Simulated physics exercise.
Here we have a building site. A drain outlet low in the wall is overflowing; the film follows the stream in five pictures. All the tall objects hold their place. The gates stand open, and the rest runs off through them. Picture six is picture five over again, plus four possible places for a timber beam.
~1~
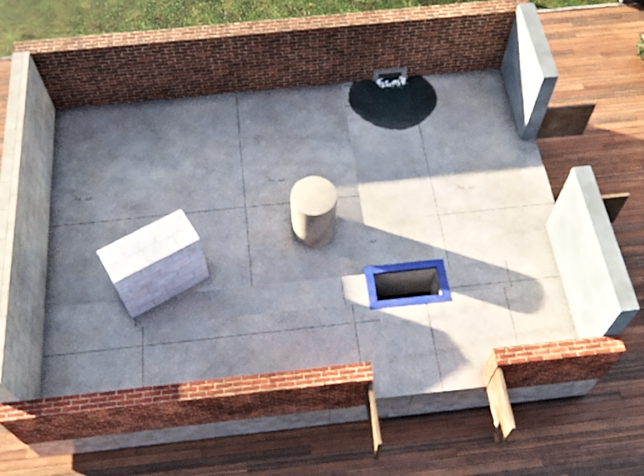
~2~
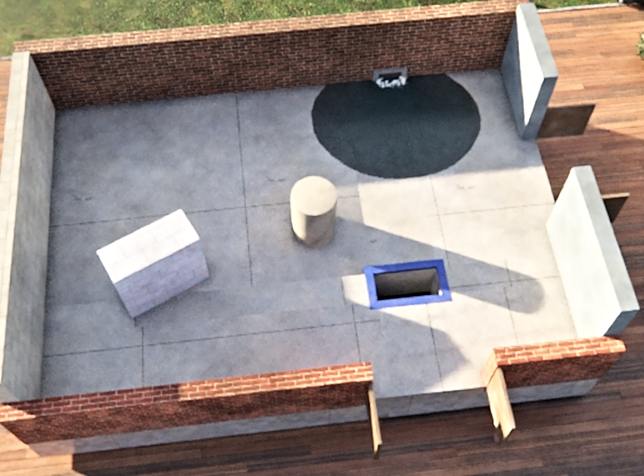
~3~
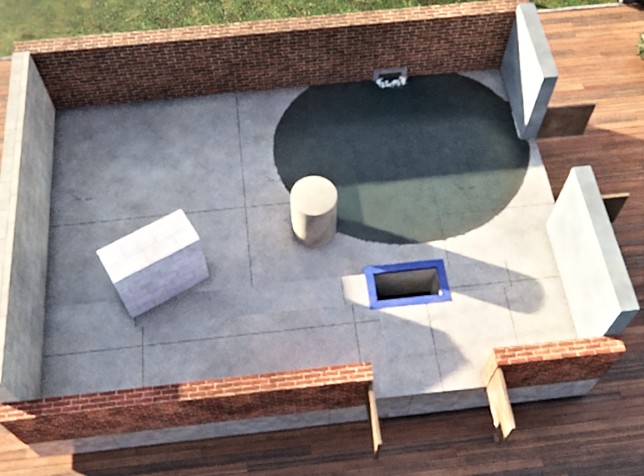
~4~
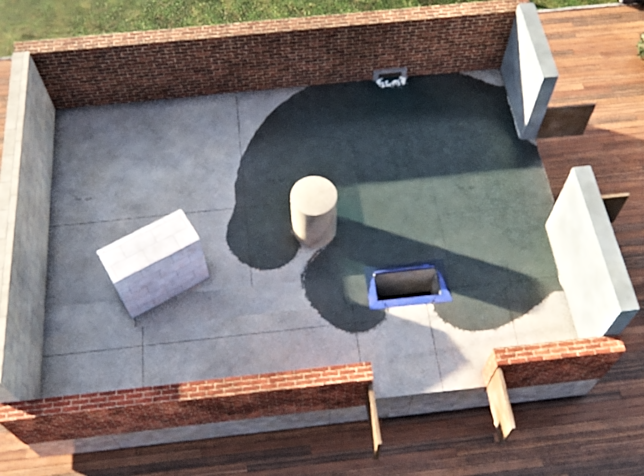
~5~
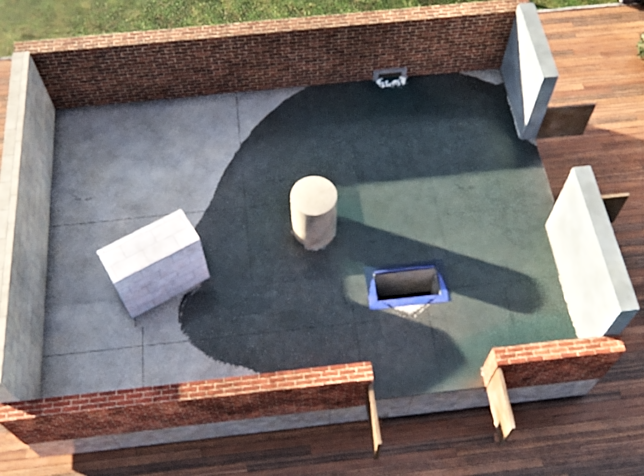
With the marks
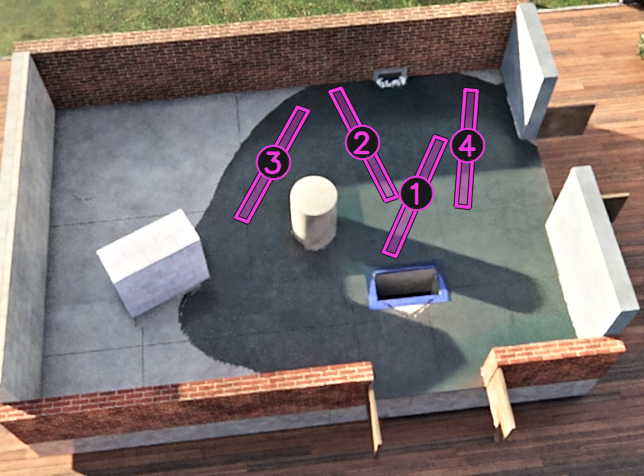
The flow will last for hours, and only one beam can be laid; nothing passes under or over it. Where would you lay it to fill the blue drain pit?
4 works best here.
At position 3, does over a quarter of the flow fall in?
Yes.
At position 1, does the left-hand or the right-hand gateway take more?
The left one.
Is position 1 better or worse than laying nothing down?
Worse.
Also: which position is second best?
It is 3.
On the marked copy, 1 from (389, 254) to (440, 138); 2 from (335, 89) to (391, 198); 3 from (241, 219) to (302, 109); 4 from (462, 206) to (471, 90).
If 1 is chosen, about 23 % of the stream goes into the blue drain pit, about 70 % out by the gates.
If 2 is chosen, about 22 % of the stream goes into the blue drain pit, about 69 % out by the gates.
If 3 is chosen, about 34 % of the stream goes into the blue drain pit, about 61 % out by the gates.
If 4 is chosen, about 48 % of the stream goes into the blue drain pit, about 45 % out by the gates.
